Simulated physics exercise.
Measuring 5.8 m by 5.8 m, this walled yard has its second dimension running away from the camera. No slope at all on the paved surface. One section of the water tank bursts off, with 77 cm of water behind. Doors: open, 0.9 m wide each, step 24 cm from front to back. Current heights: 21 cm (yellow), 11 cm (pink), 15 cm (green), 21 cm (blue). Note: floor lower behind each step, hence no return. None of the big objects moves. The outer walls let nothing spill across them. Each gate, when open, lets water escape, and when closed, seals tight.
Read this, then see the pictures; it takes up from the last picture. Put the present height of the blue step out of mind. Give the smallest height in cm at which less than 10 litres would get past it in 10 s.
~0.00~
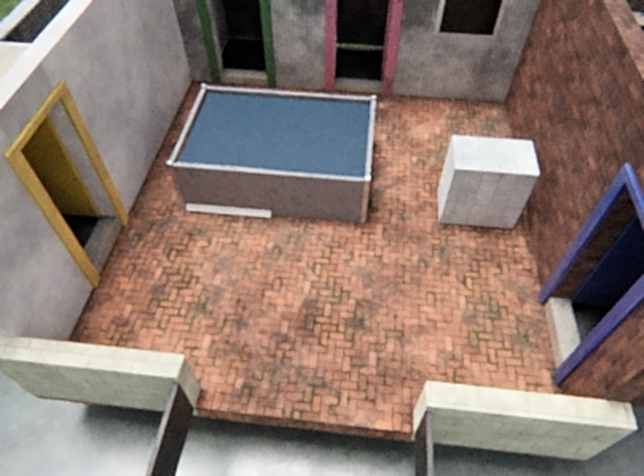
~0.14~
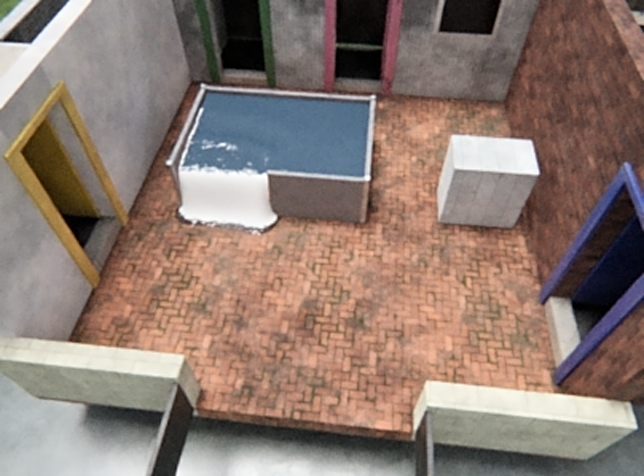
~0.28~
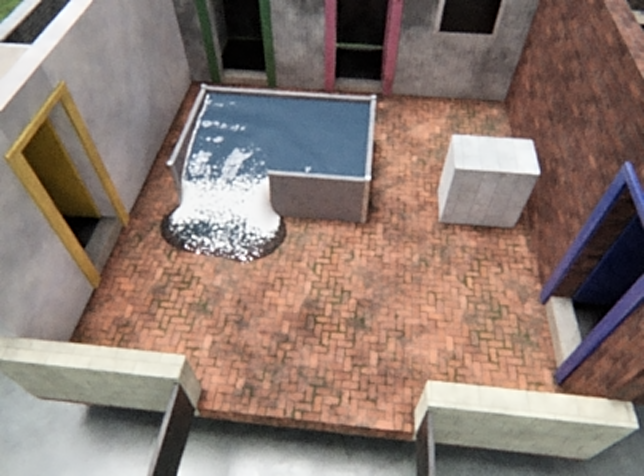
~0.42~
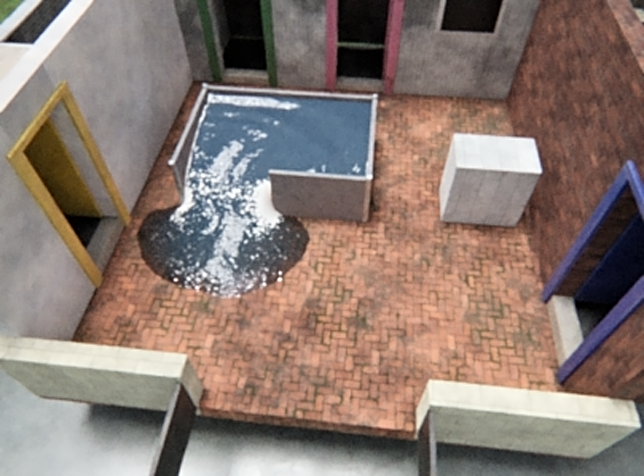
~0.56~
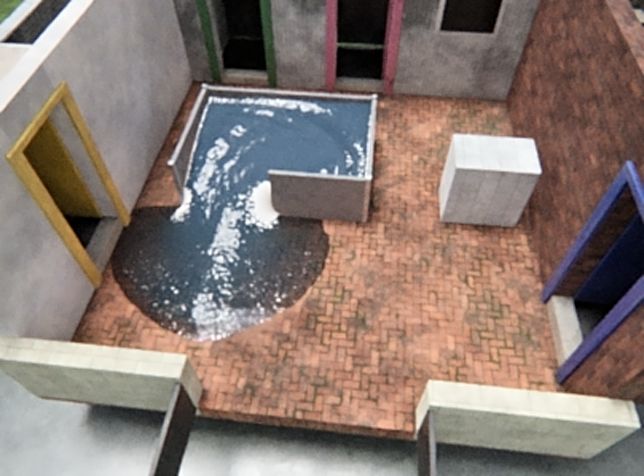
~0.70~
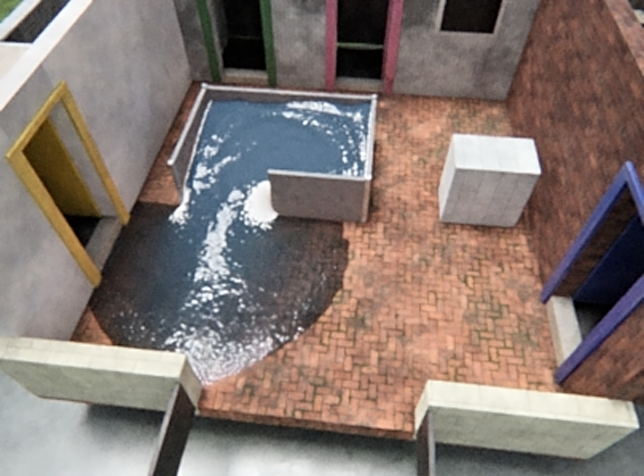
Close to 13.5 cm is just enough.
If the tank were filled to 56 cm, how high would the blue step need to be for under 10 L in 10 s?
Roughly 9.0 centimetres would do it.
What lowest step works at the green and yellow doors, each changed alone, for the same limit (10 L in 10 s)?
Roughly 7.5 cm for the green door and roughly 26 cm for the yellow door.
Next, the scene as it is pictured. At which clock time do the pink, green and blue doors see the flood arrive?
Arrival times - pink: 6.5 s; green: 5.0 s; blue: 4.0 s.
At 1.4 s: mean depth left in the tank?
On average, around 51 cm.
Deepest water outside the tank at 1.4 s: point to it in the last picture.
(57, 370).
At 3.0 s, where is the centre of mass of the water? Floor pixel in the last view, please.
Roughly (239, 235).
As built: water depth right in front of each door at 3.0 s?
Centimetres: Yellow = 26, pink = 0, green = 0, blue = 0.
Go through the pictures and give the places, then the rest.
The first frame shows still water, 77 cm deep, in the water tank at (279, 134); the blue door at (585, 294) is dry.
In the second frame, water pours out at (226, 194) and has run 0.3 m, to (249, 229); about 9 cm deep outside, 77 cm at the back.
In the third frame, the front is at (230, 254), 0.8 m from the gap at (227, 197); 1.1 m2 of floor is wet, 77 cm left at the back.
In the fourth frame, water pours out at (229, 198) and has run 1.4 m, to (216, 290); about 10 cm deep outside, 75 cm at the back.
In the fifth frame, the gap is at (229, 198), the front 2.0 m out at (185, 330); the back of the water tank holds 68 cm.
In the sixth frame, water pours out at (228, 198) and has run 2.7 m, to a hidden place; about 5 cm deep outside, 64 cm at the back; the blue door at (587, 293), 4.6 m from the gap, is still 2.8 m from the nearest water.
After 1.4 s water covers 30 % of the floor, deepest (62 cm) near (57, 370); it has not reached the blue door.
After 3.0 s water covers 30 % of the floor, deepest (34 cm) near (189, 300); it has not reached the blue door.
After 10.0 s water covers 95 % of the floor, deepest (10 cm) near (524, 360); 10 cm at the blue door, 0 litres in over its 21 cm step.
At the blue door as built, the water arrived by 4.0 s and peaked near 16 cm at 4.8 s.
With a step of 12 cm, 21 litres would have come in within the 10 s; with 16 cm, 4 litres. So under 10 litres takes about 13.5 cm.
